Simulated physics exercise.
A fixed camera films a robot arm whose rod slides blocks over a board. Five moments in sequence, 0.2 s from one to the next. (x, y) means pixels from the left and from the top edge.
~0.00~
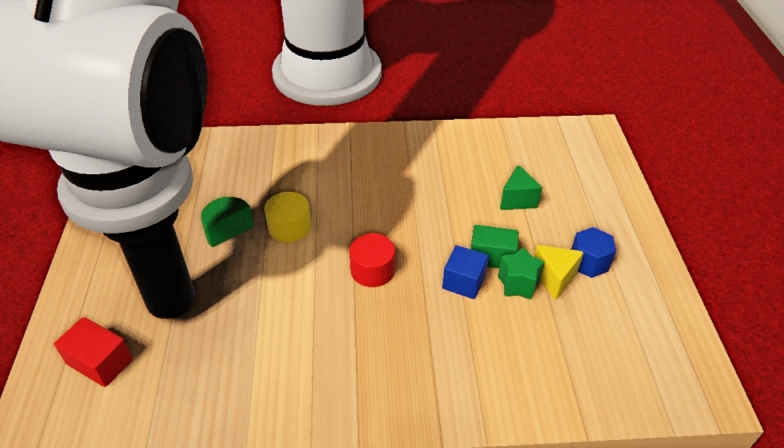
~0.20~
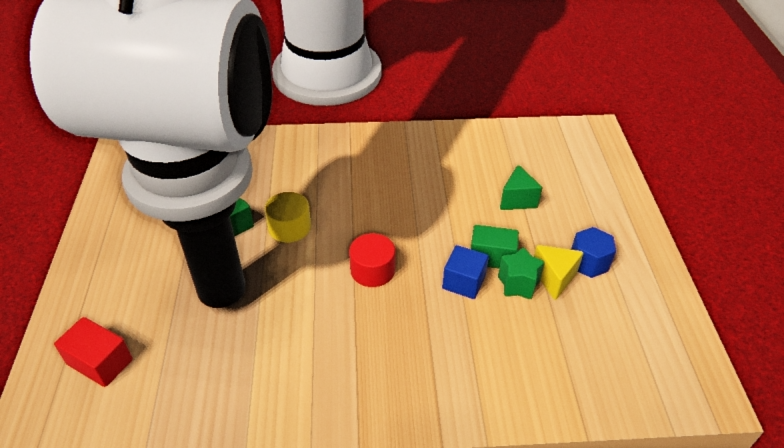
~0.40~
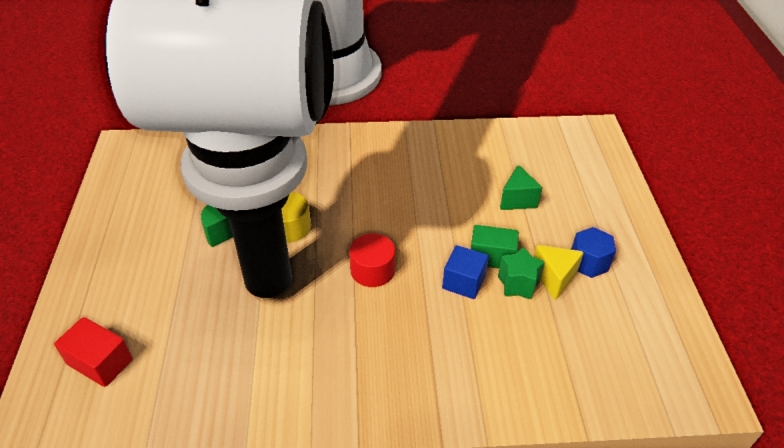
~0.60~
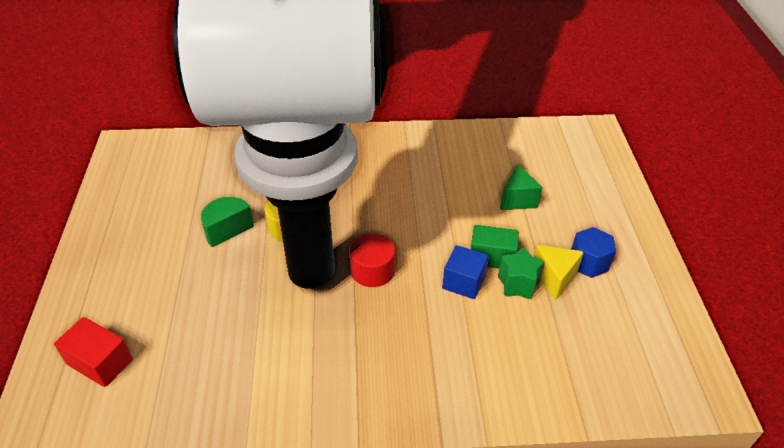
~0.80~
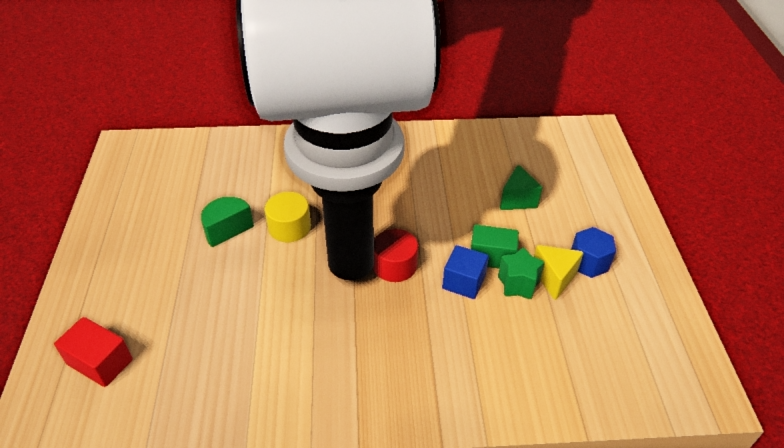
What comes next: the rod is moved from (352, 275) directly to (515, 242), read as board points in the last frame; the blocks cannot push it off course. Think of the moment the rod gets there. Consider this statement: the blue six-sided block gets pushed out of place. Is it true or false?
Verdict: False.
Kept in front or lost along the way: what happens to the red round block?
I'd say the red round block is still out in front of the rod at the end.
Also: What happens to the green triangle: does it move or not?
Displaced, by a centimetre or more.
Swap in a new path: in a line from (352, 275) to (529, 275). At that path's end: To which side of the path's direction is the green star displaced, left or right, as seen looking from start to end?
Measured against the direction from start to end, the green star shifts toward the right-hand side.
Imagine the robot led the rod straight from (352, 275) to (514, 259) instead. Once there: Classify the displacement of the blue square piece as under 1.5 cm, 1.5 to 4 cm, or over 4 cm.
It gets moved 1.5 to 4 cm.
What follows on the original path. One third of the way, rod at (410, 251); red round block at (453, 232); blue square piece at (472, 261), turned 25° clockwise.
Two thirds of the way, rod at (465, 240); red round block at (500, 213); blue square piece at (477, 262), turned 45° clockwise; green oblong at (544, 226), turned 60° clockwise; green star at (528, 265), turned 25° clockwise.
At the end, rod at (518, 230); red round block at (538, 195); blue square piece at (477, 262), turned 45° clockwise; green oblong at (564, 220), turned 120° clockwise; green triangle at (525, 172); green star at (528, 265), turned 25° clockwise; blue six-sided block still.
